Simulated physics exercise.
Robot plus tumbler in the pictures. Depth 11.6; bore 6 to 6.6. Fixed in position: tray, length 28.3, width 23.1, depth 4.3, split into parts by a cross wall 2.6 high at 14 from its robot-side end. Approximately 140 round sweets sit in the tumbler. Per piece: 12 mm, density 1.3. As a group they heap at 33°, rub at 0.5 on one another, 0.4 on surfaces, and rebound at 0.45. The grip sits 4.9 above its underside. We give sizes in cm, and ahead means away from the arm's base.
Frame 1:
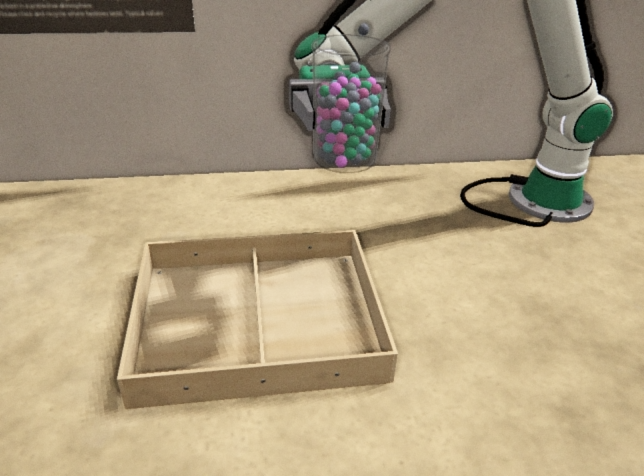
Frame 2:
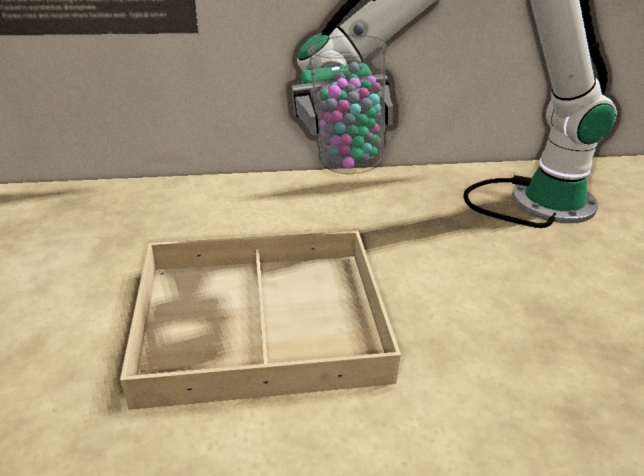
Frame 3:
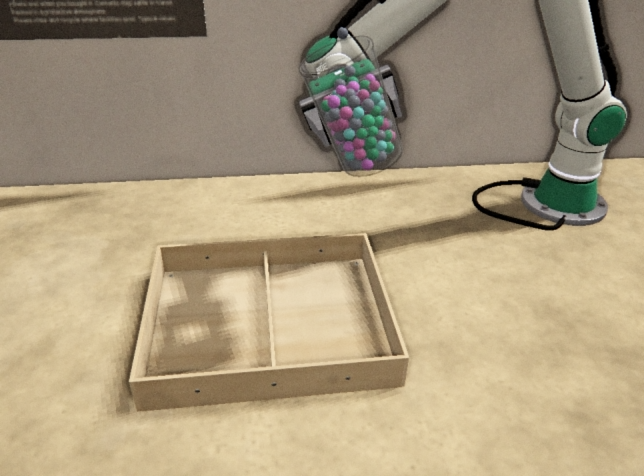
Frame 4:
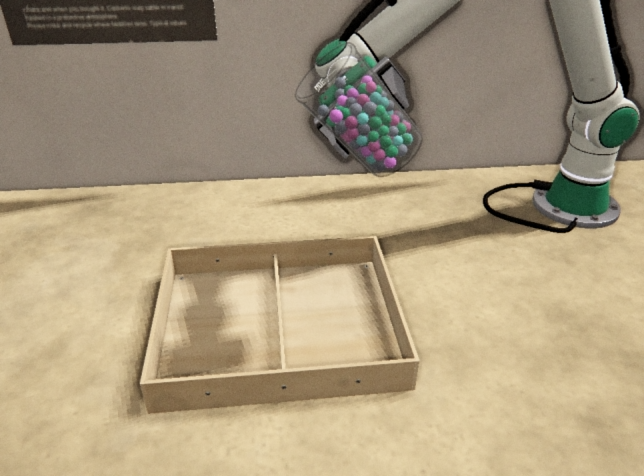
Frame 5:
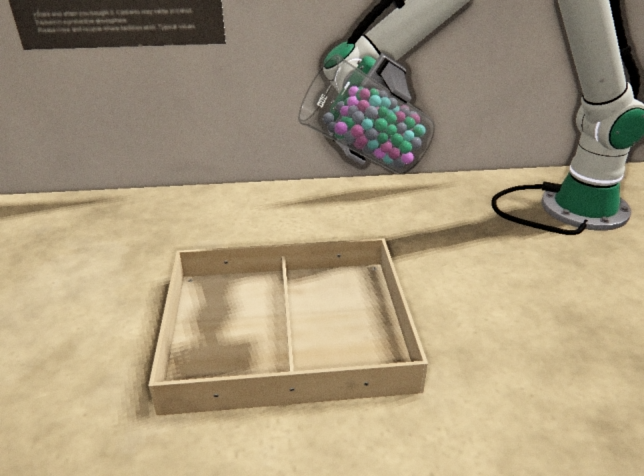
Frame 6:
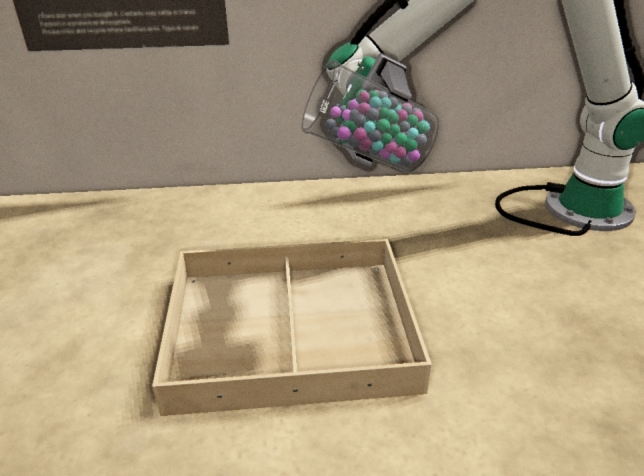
A white and green robot arm, its base at the right on a pale mottled surface before a grey wall with a dark sign, holds a clear tumbler of pink, green, teal and grey balls. Below, seen from slightly above, sits an empty light wooden tray with one divider. The arm tilts the tumbler steadily leftward until it leans far over, balls still inside, while the view shifts slightly left.
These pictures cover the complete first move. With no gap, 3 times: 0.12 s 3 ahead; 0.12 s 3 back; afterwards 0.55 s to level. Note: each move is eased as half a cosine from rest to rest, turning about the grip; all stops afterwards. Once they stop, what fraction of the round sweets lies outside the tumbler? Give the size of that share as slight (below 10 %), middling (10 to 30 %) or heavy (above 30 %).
Slight.
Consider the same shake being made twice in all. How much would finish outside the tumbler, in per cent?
My guess is near 5 per cent.
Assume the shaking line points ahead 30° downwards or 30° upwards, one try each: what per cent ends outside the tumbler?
Result: Approx. 0 % and 10 %, one try each.
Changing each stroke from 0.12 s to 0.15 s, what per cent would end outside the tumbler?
It would be some 0 %.
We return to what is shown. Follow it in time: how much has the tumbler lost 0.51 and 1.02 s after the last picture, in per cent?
5, then 5.
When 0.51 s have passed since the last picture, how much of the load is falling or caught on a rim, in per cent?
Estimated fraction: Near 1 %.
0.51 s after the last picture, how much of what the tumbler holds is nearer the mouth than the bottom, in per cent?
Roughly 40 per cent.
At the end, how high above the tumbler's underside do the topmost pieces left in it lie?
Top of the fill: Near 10.5 cm.
Then, 0.51 s on, tilted 63° forward, highest piece 29 above the table; 134 in the tumbler, 2 in the far-side part, 2 in flight or on a rim.
Then, 1.02 s on, tilted 28° forward, highest piece 31 above the table; 131 in the tumbler, 4 in the far-side part, 2 in the robot-side part, 1 on the table or floor.
Then, 1.47 s on, level, highest piece 33 above the table; 131 in the tumbler, 4 in the far-side part, 2 in the robot-side part, 1 on the table or floor.
Then, 2.52 s on, level, highest piece 32 above the table; 131 in the tumbler, 4 in the far-side part, 2 in the robot-side part, 1 on the table or floor.
In the end, 131 in the tumbler, 4 in the far-side part, 2 in the robot-side part, 1 on the table or floor. That is 5 % outside the tumbler.
